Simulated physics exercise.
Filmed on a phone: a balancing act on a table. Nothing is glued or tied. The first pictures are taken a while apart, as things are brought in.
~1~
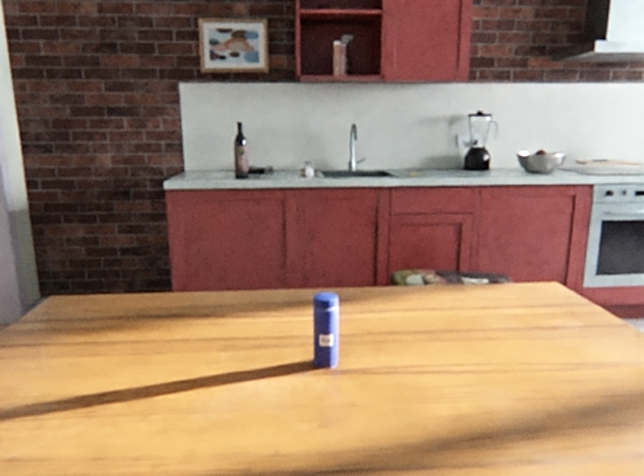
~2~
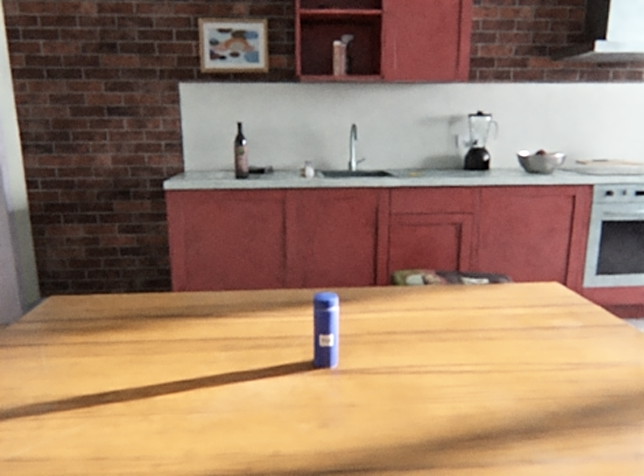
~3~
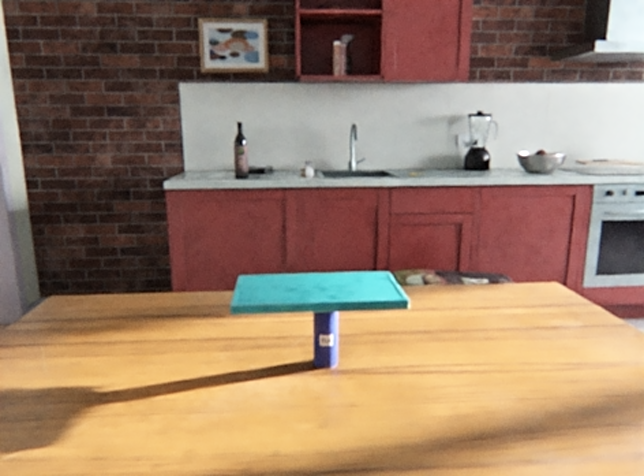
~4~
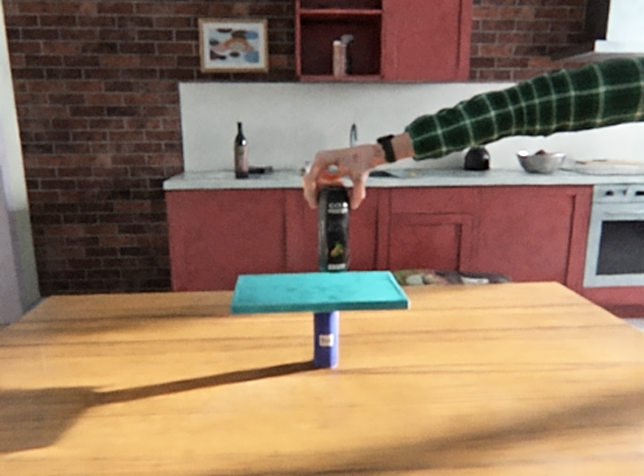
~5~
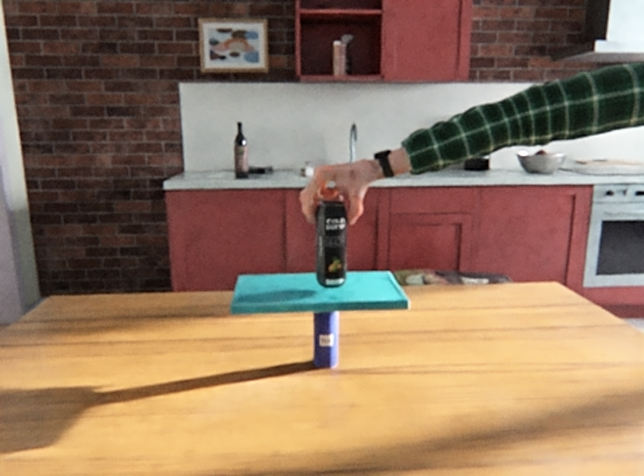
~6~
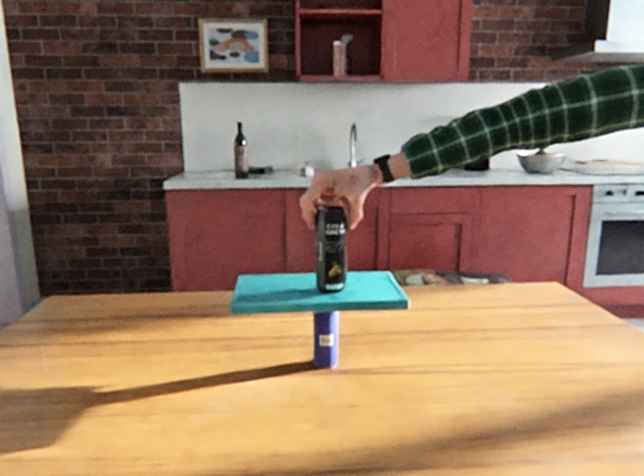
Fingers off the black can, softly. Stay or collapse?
In the end the stack holds.
Then, 0.20 s after the last picture, nothing has stirred.
Then, 0.50 s after the last picture, black can resting near (331, 250).
At rest, all 3 in place. Seen from the same camera at the end, black can near (331, 250). The stack stays up.
